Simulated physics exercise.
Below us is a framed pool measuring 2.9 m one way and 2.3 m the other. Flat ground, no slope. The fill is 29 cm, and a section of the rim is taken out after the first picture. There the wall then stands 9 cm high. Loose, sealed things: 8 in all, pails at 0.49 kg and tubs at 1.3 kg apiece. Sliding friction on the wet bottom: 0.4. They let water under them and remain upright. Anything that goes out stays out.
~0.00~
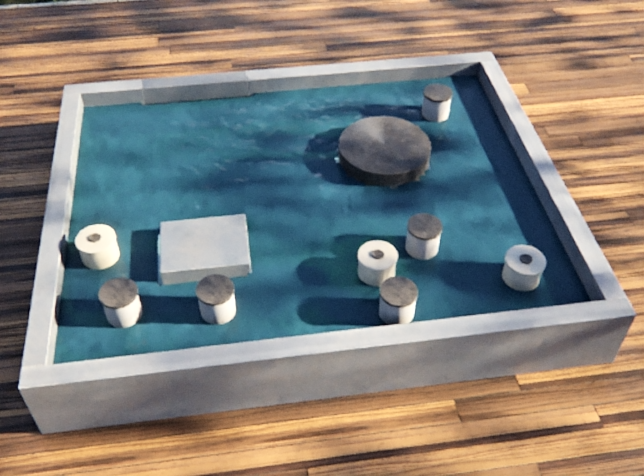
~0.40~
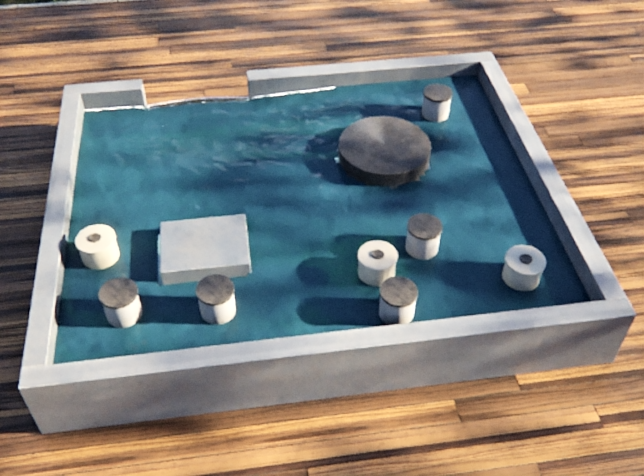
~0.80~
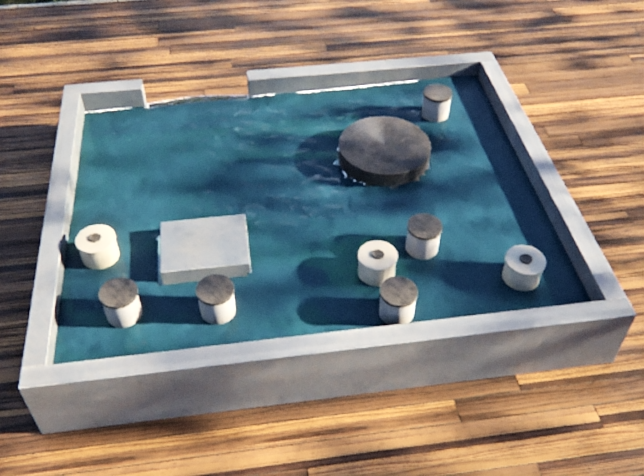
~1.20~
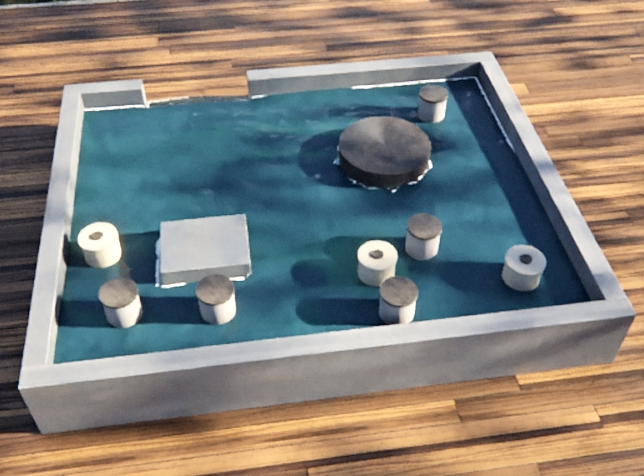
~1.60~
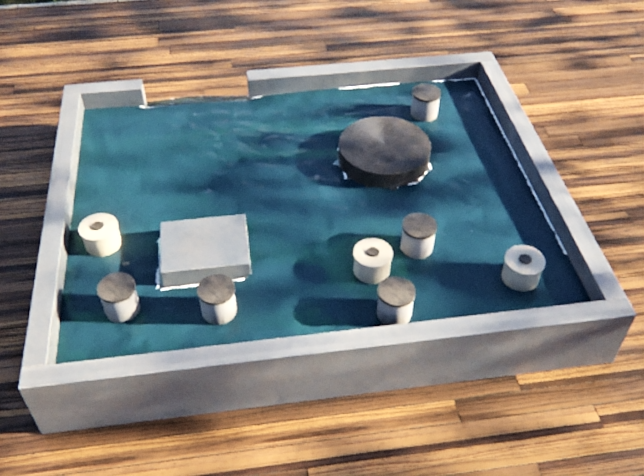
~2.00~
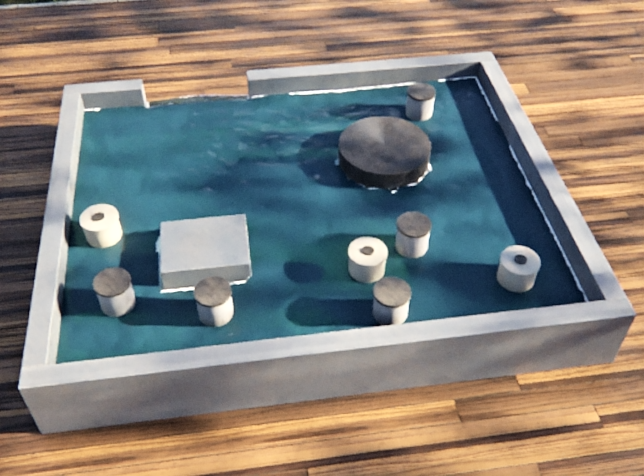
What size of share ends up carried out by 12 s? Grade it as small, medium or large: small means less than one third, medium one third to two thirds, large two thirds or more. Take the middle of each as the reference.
I would call it small.
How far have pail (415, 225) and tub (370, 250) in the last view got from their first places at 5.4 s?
First: 20 cm. Second: 20 cm.
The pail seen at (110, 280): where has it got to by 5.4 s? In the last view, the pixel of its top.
Roughly at (112, 255).
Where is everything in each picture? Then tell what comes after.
In the first frame, a tub at (95, 238), afloat; a pail at (118, 292), afloat; 29 cm deep round most things; 0 of 8 have shifted.
In the second frame, a tub at (95, 238), afloat; a pail at (118, 292) floats; 29 cm deep round most things; 0 of 8 have shifted.
In the third frame, a tub at (95, 239) floats; a pail at (118, 292), afloat; 29 cm deep round most things; 0 of 8 have shifted.
In the fourth frame, a tub at (98, 236) floats, 4 cm from its start; a pail at (118, 292), afloat; 29 cm deep round most things; 0 of 8 have shifted.
In the fifth frame, a tub at (98, 227), afloat, 12 cm from its start; a pail at (116, 287) floats, 6 cm from its start; 28 cm deep round most things; 3 of 8 have shifted.
In the sixth frame, a tub at (99, 217), afloat, 19 cm from its start; a pail at (112, 281), afloat, 12 cm from its start; about 1640 L in view; 5 of 8 have shifted.
After 2.8 s 0 of 8 are out; 8 afloat.
After 5.4 s 0 of 8 are out; 8 afloat.
After 8.0 s 0 of 8 are out; 8 afloat.
After 12.0 s 0 of 8 are out; 8 afloat.
